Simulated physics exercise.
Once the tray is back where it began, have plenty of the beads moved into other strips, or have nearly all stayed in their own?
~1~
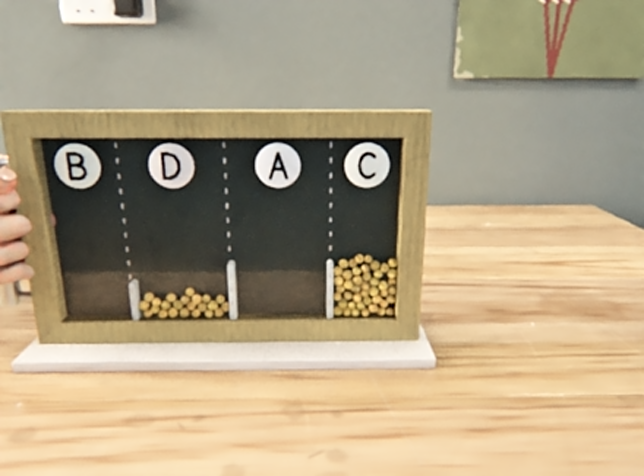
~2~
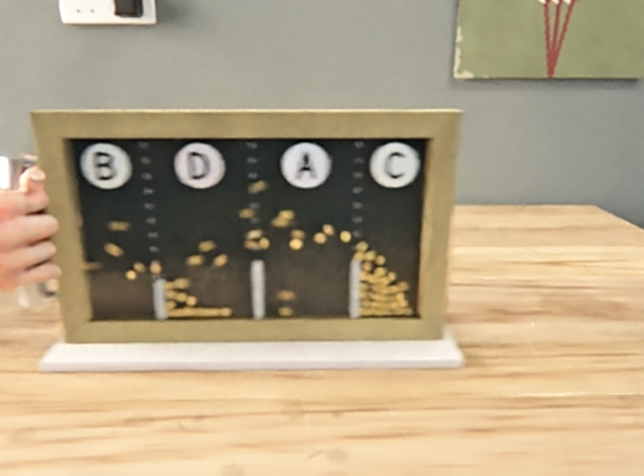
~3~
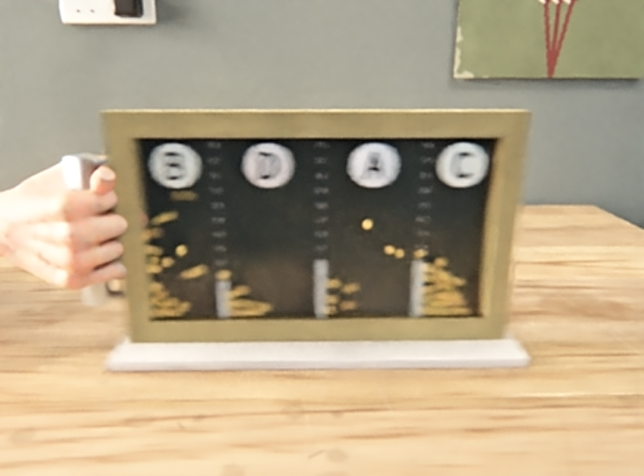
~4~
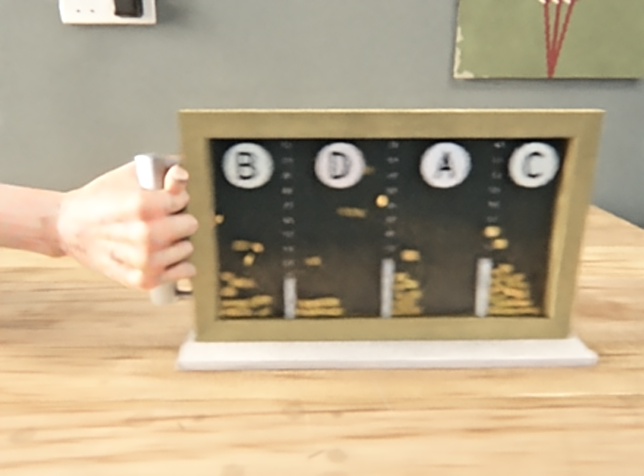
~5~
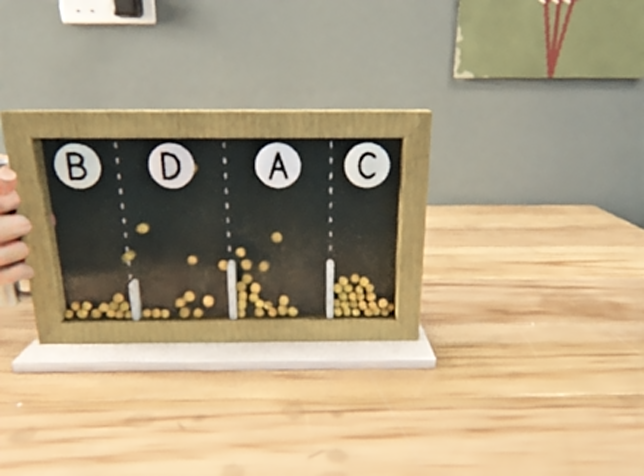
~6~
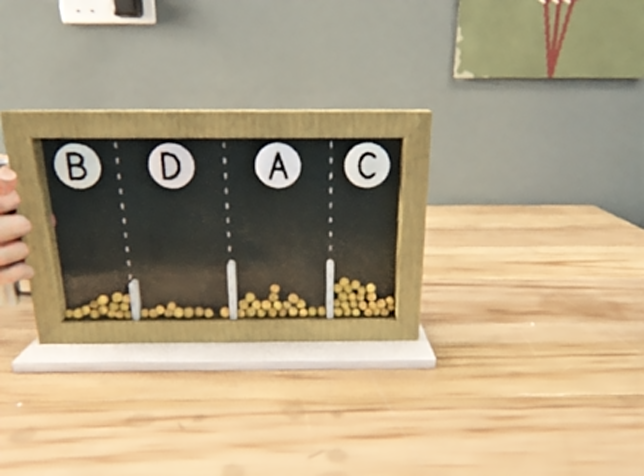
Plenty of the beads have changed strip. They began only in the strips marked D and C, and they come to rest with many in B and A as well.
